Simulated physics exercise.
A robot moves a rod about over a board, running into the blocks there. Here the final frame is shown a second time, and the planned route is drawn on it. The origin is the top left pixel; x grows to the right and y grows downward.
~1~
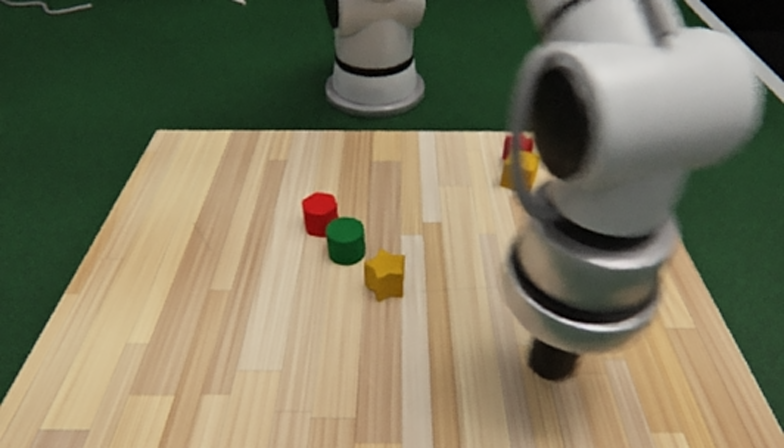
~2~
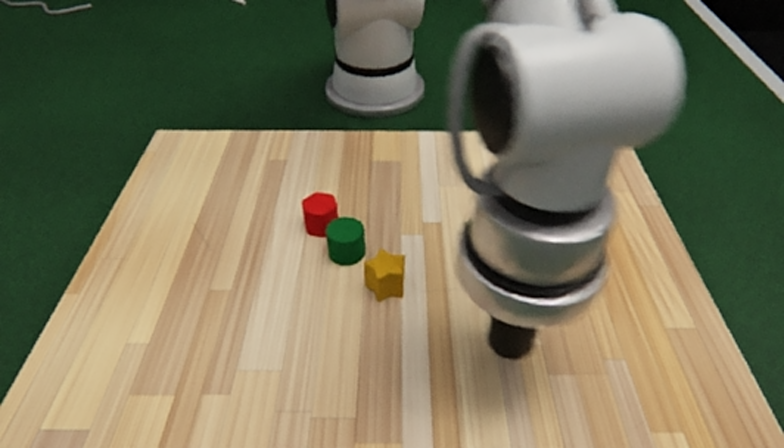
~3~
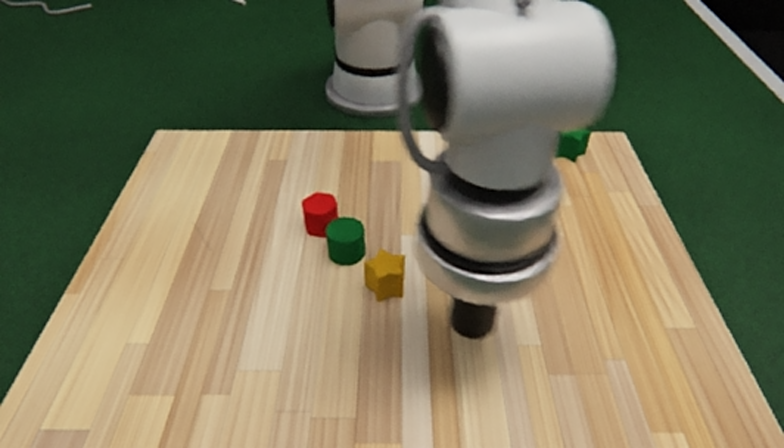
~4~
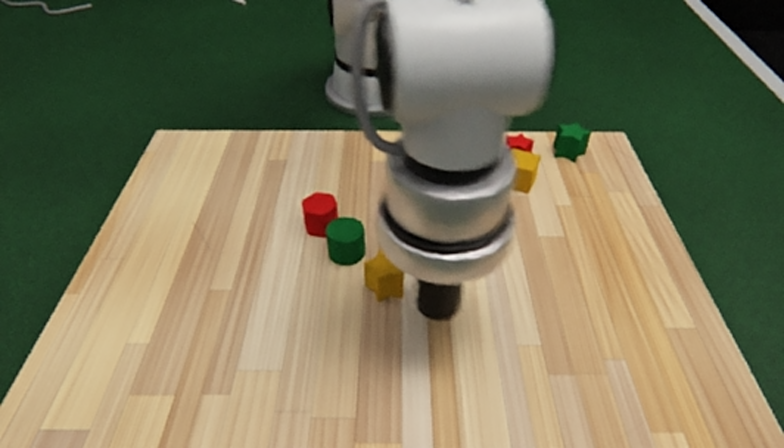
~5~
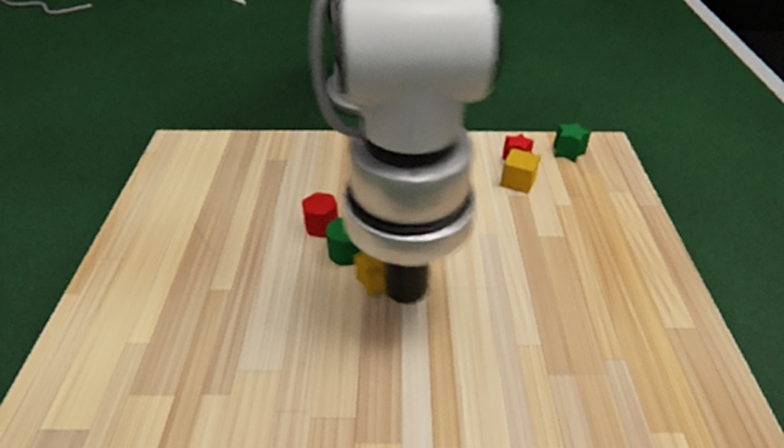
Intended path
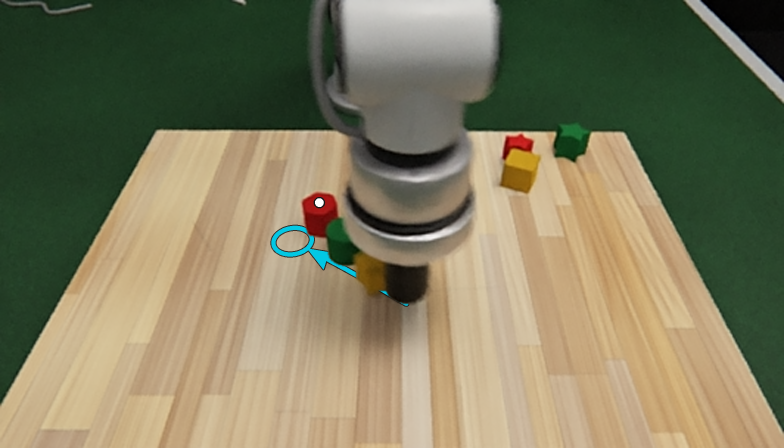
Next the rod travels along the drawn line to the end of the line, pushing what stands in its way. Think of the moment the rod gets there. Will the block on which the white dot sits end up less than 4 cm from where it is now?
It seems not.
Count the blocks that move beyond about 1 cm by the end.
I reckon the push displaces three or more of the blocks by more than 1 cm.
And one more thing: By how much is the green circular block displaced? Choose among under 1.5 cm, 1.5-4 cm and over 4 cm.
The best fit is over 4 cm.
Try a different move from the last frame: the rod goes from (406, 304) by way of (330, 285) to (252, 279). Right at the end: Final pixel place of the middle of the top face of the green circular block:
The middle of its top is at (336, 215).
Drawn move, from (406, 304) to (293, 241); the dot is on the red hexagon.
On the path given first. One third of the way, rod at (365, 264); red hexagon at (312, 193); green circular block at (330, 212); yellow star block at (342, 233), turned 25° clockwise.
Two thirds of the way, rod at (327, 243); red hexagon at (304, 175); green circular block at (316, 195); yellow star block at (310, 216), turned 55° clockwise.
At the end, rod at (290, 225); red hexagon at (301, 159), turned 15° anticlockwise; green circular block at (309, 179); yellow star block at (289, 195), turned 80° clockwise.
